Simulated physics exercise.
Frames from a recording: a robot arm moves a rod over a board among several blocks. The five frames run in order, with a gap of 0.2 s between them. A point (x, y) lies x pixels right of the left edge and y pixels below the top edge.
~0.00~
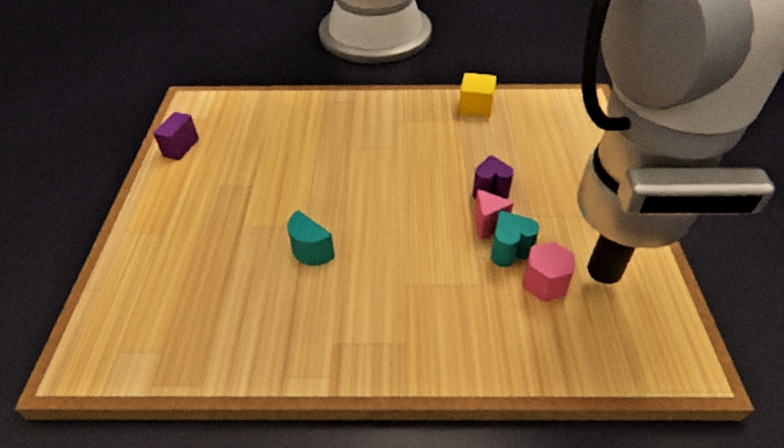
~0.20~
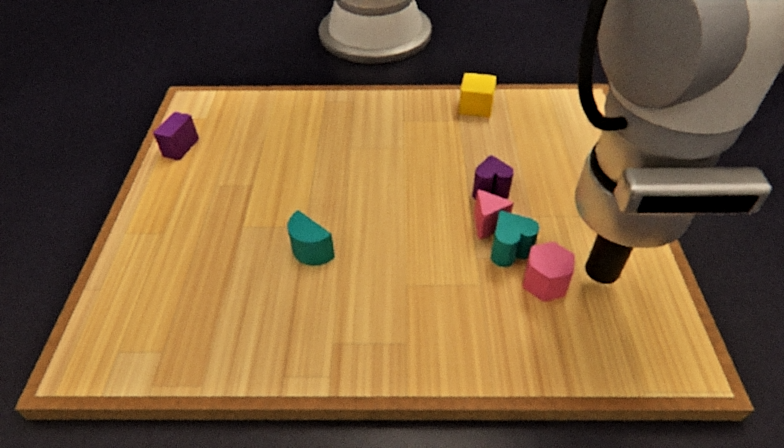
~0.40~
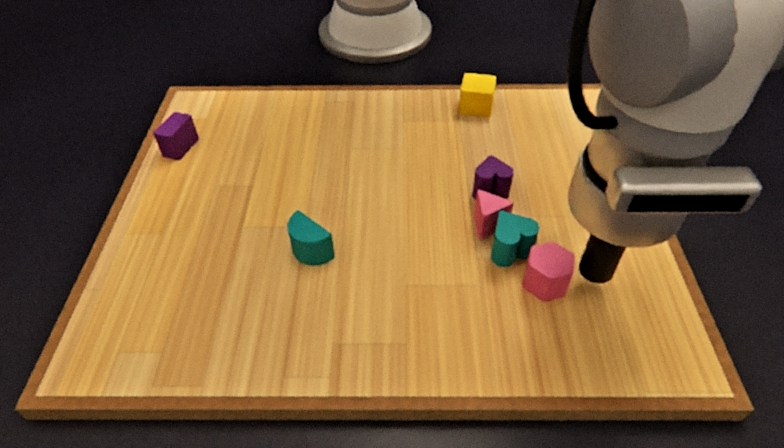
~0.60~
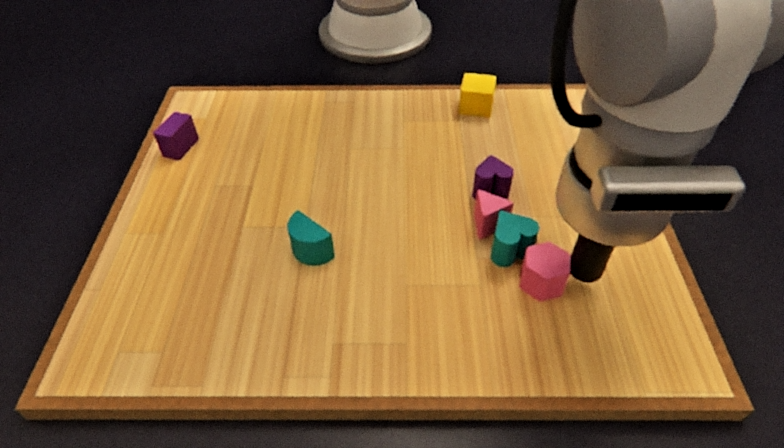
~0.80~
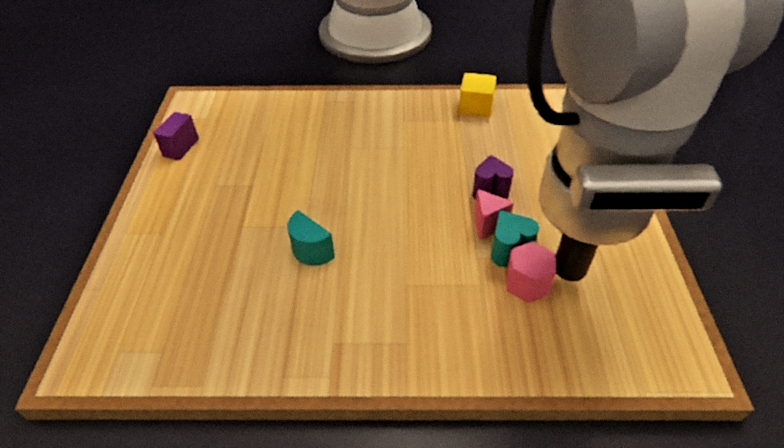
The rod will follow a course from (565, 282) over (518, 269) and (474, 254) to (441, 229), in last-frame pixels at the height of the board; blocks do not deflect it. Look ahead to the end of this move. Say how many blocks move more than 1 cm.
My guess is at least three.
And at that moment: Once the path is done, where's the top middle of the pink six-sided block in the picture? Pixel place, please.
Its top middle: (473, 261).
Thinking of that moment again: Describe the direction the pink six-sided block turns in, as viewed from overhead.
Against the clock.
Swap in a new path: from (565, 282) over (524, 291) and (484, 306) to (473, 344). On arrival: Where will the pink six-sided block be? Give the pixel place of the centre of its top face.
(448, 272)
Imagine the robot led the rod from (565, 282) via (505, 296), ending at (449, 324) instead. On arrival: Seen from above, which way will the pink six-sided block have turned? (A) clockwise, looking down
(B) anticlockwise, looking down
It's A.
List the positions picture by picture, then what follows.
In the first picture, tip of the rod at (604, 271), middles of tops, pink triangular piece at (492, 202), purple heart-shaped block at (494, 168), turquoise heart-shaped block at (515, 227), pink six-sided block at (552, 259).
In the second picture, rod at (602, 271), nothing pushed.
In the third picture, rod at (596, 271), nothing pushed.
In the fourth picture, rod at (585, 270), pink six-sided block at (548, 259).
In the fifth picture, rod at (570, 268), pink triangular piece at (492, 202), purple heart-shaped block at (494, 168), turquoise heart-shaped block at (515, 227), pink six-sided block at (534, 260).
The first path, step by step. One third of the way, rod at (521, 255); pink triangular piece at (487, 197); turquoise heart-shaped block at (502, 220), turned 30° clockwise; pink six-sided block at (491, 259), turned 45° anticlockwise.
Two thirds of the way, rod at (475, 240); pink triangular piece at (480, 188); turquoise heart-shaped block at (488, 209), turned 55° clockwise; pink six-sided block at (473, 261), turned 70° anticlockwise.
At the end, rod at (443, 216); pink triangular piece at (476, 181), turned 25° clockwise; purple heart-shaped block at (495, 166); turquoise heart-shaped block at (480, 204), turned 90° clockwise; pink six-sided block at (473, 261), turned 70° anticlockwise.
